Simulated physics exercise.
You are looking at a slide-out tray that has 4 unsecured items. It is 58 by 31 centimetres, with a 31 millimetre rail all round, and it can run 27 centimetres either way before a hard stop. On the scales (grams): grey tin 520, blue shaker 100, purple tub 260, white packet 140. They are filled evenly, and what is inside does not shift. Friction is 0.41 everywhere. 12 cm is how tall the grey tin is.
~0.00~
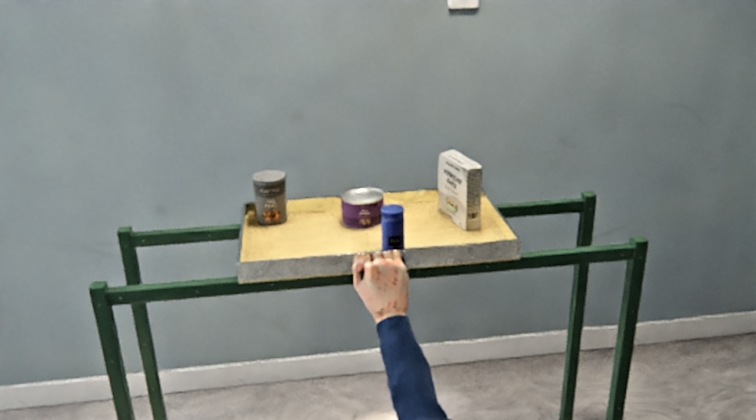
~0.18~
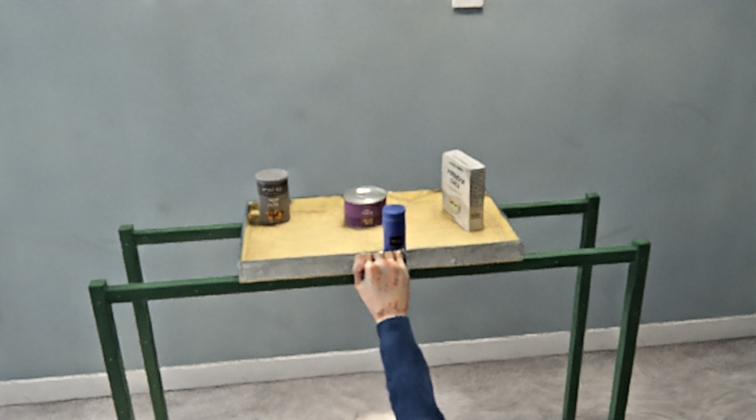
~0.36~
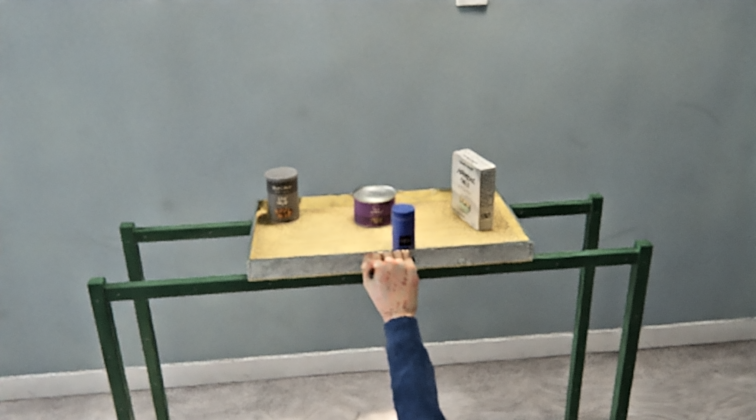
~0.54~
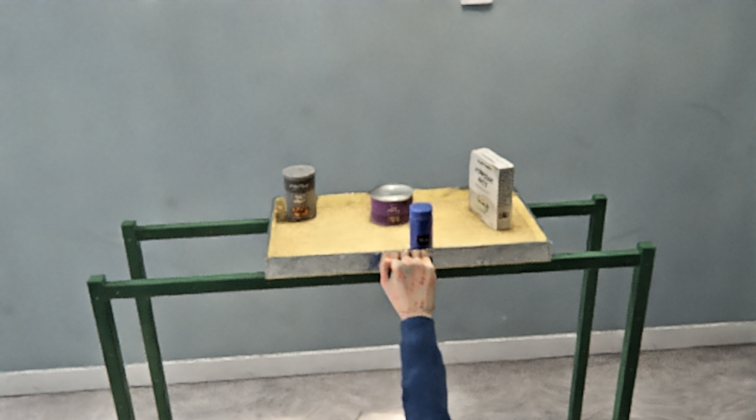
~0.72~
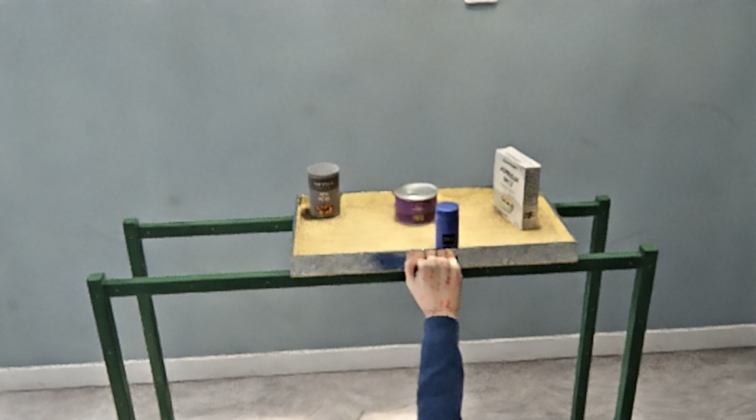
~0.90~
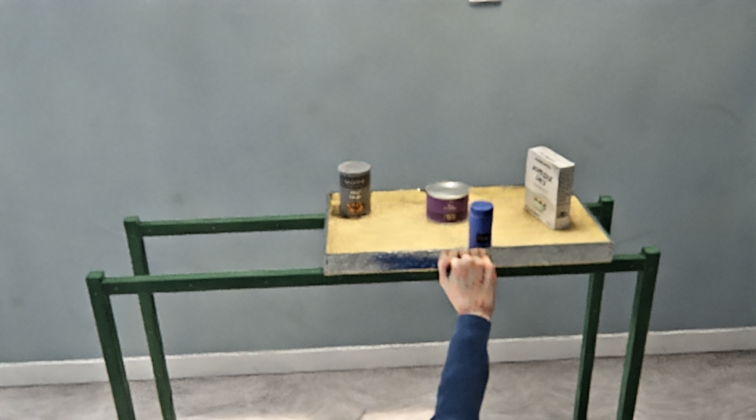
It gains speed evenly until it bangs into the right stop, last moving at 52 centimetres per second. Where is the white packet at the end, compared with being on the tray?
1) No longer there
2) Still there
Answer: 1.
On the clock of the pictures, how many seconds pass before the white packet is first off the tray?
Time: Approximately 1.4 s.
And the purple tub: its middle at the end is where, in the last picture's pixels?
Its middle comes to rest around (493, 201).
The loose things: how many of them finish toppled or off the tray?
The answer: 1.
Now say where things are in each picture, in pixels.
The first picture shows tray midway; white packet (459, 190); grey tin (271, 199).
The second picture shows tray 1 cm right; purple tub (365, 208); grey tin (274, 198).
The third picture shows tray 3 cm right; blue shaker (404, 231); purple tub (375, 206).
The fourth picture shows tray 6 cm right; grey tin (300, 194); blue shaker (421, 230).
The fifth picture shows tray 12 cm right; purple tub (416, 204); grey tin (324, 192).
The sixth picture shows tray 19 cm right; white packet (548, 187); blue shaker (481, 229).
After 1.10 s, tray 27 cm right.
After 1.50 s, tray 27 cm right; white packet now off the tray; purple tub moved 3 cm; grey tin moved 3 cm.
After 1.70 s, tray 27 cm right; purple tub moved 3 cm; grey tin moved 3 cm; blue shaker moved 3 cm.
In the end (2.0 s), off the tray, white packet; the other 3 under 5 cm from the start.
